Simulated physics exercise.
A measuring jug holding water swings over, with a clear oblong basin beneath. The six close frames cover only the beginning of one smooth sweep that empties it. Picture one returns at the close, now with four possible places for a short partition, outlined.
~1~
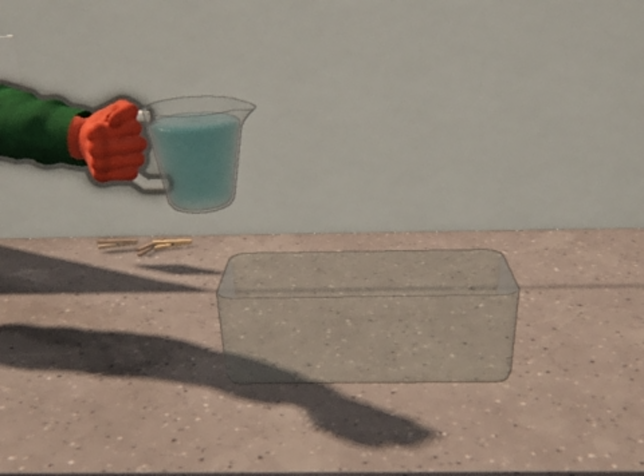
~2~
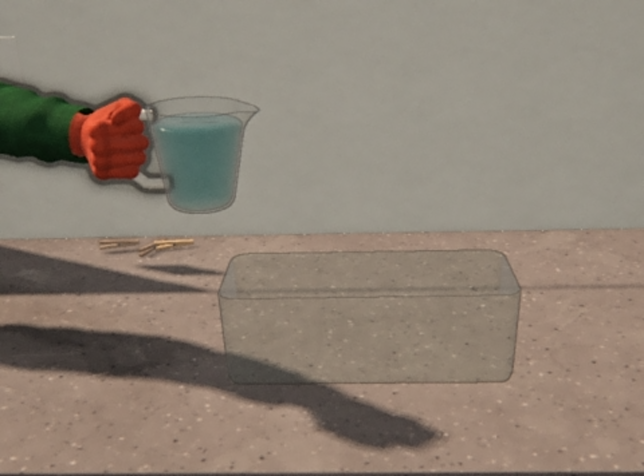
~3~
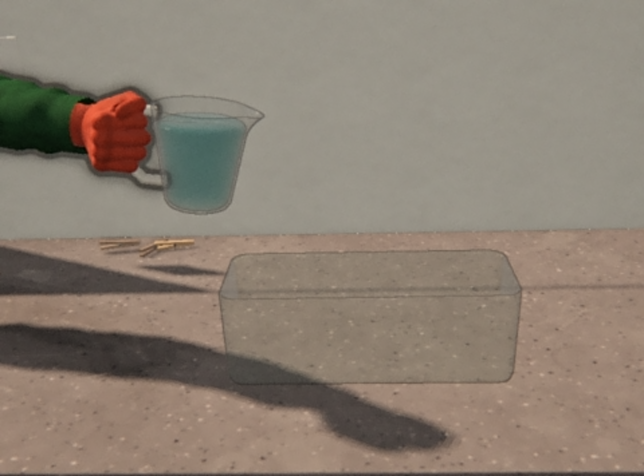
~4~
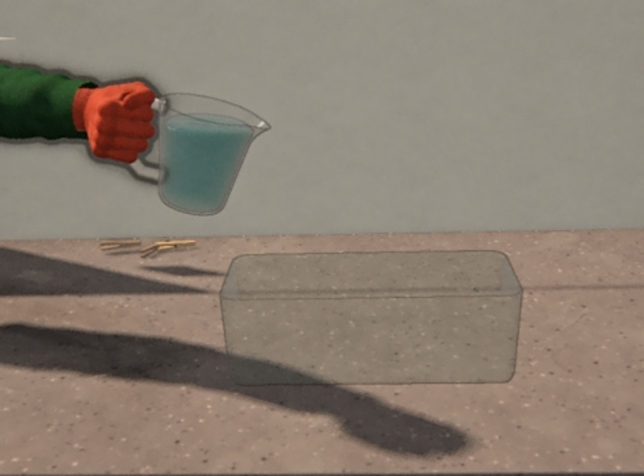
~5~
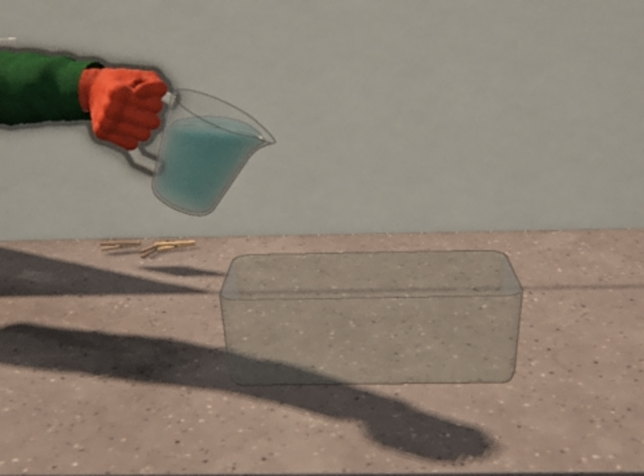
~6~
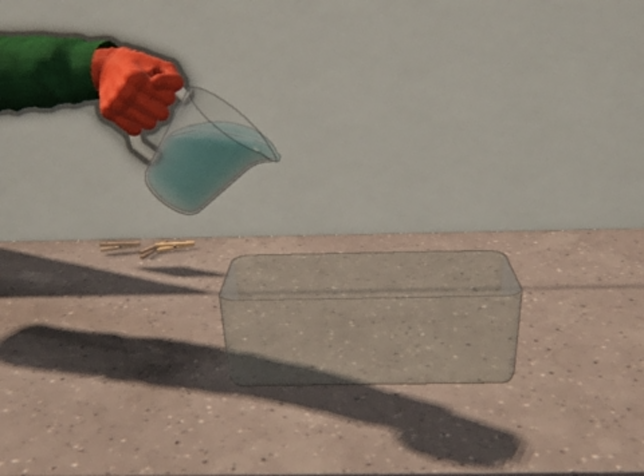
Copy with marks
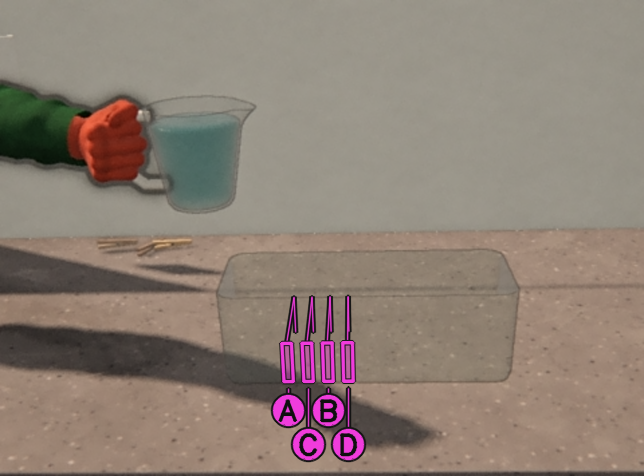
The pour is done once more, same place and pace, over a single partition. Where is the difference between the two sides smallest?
C works best here.
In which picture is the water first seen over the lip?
Picture 6.
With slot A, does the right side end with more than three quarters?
No, it does not.
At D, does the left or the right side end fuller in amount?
More ends on the left.
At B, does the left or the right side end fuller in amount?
The left side.
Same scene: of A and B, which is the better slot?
The answer is A.
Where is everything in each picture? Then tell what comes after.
Upright, lip at (255, 107); basin from (227, 380) to (511, 377); nothing has left yet.
Upright, lip at (258, 110); nothing has left yet.
Tipped about 7°, lip at (263, 116); nothing has left yet.
Tipped about 16°, lip at (270, 127); nothing has left yet.
Tipped about 28°, lip at (274, 141); nothing has left yet.
Tipped about 41°, lip at (276, 160); water is over the lip, down to (276, 160).
On the marked copy, A at (288, 388); B at (328, 388); C at (308, 388); D at (348, 388).
If A is chosen, about 32 % ends left of the wall and 66 % right of it.
If B is chosen, about 75 % ends left of the wall and 21 % right of it; 4 % is lost outside.
If C is chosen, about 52 % ends left of the wall and 42 % right of it; 7 % is lost outside.
If D is chosen, about 87 % ends left of the wall and 6 % right of it; 6 % is lost outside.
